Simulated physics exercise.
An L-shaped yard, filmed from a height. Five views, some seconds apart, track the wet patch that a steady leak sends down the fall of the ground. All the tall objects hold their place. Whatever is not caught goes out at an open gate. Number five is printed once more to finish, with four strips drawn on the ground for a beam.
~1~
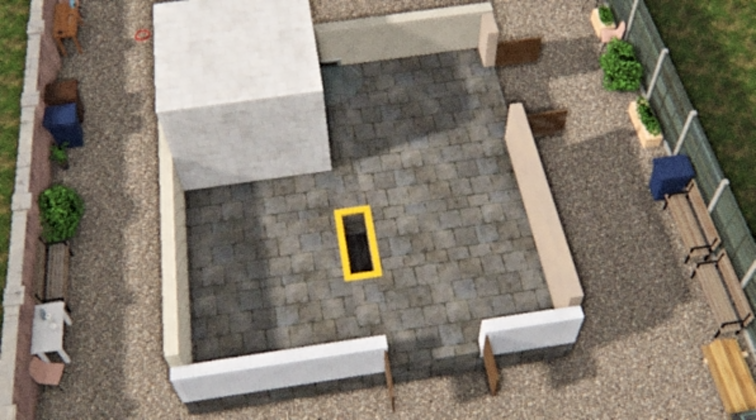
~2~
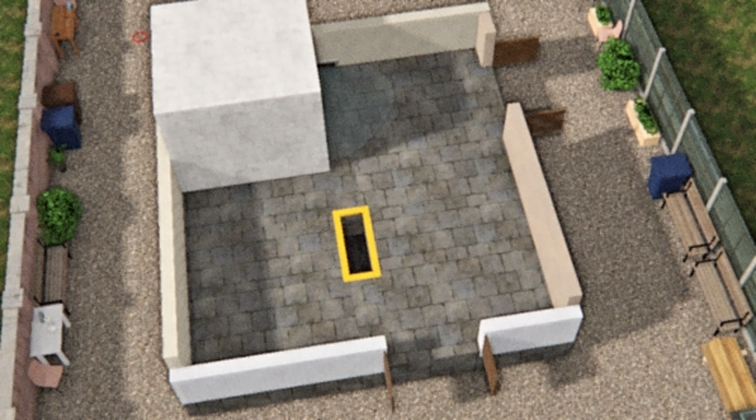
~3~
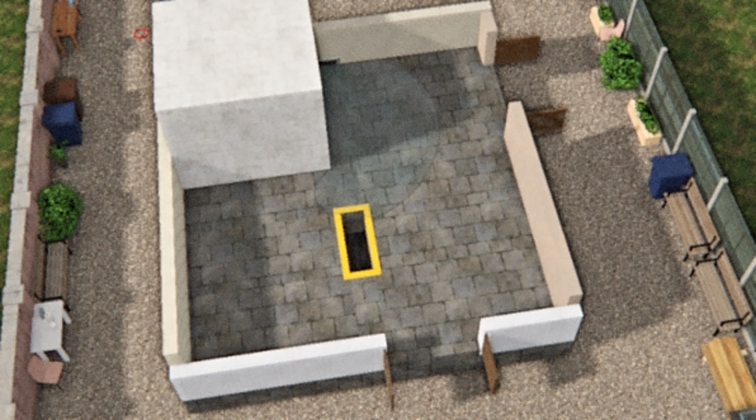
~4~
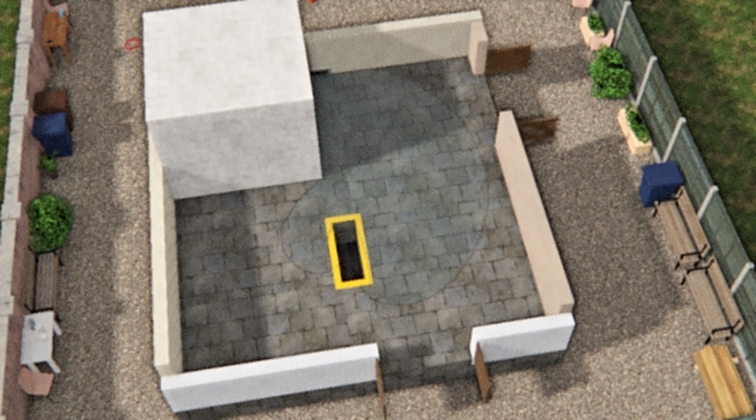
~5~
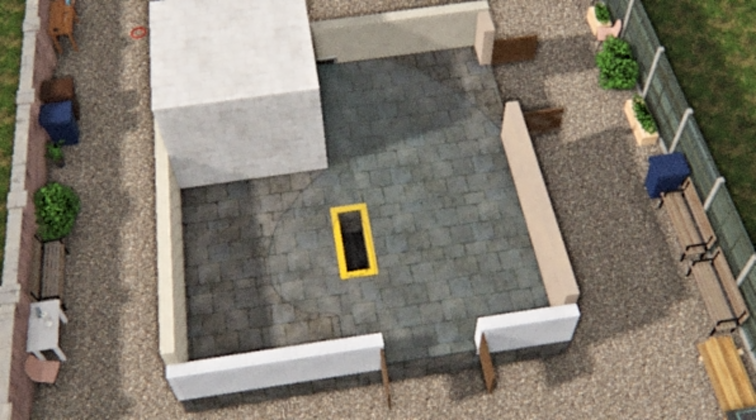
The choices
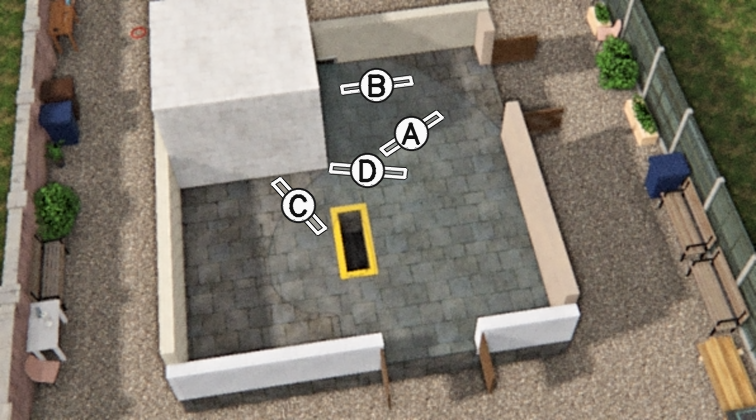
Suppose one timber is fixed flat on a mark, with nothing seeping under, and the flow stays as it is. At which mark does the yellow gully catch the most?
A works best here.
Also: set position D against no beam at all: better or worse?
Worse.
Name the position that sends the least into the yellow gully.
The answer is D.
On the marked copy, A from (383, 151) to (439, 115); B from (342, 89) to (411, 80); C from (276, 181) to (321, 230); D from (331, 167) to (405, 173).
With A, about 37 % of the stream goes into the yellow gully, about 60 % out by the gates.
With B, about 24 % of the stream goes into the yellow gully, about 73 % out by the gates.
With C, about 27 % of the stream goes into the yellow gully, about 69 % out by the gates.
With D, about 4 % of the stream goes into the yellow gully, about 95 % out by the gates.
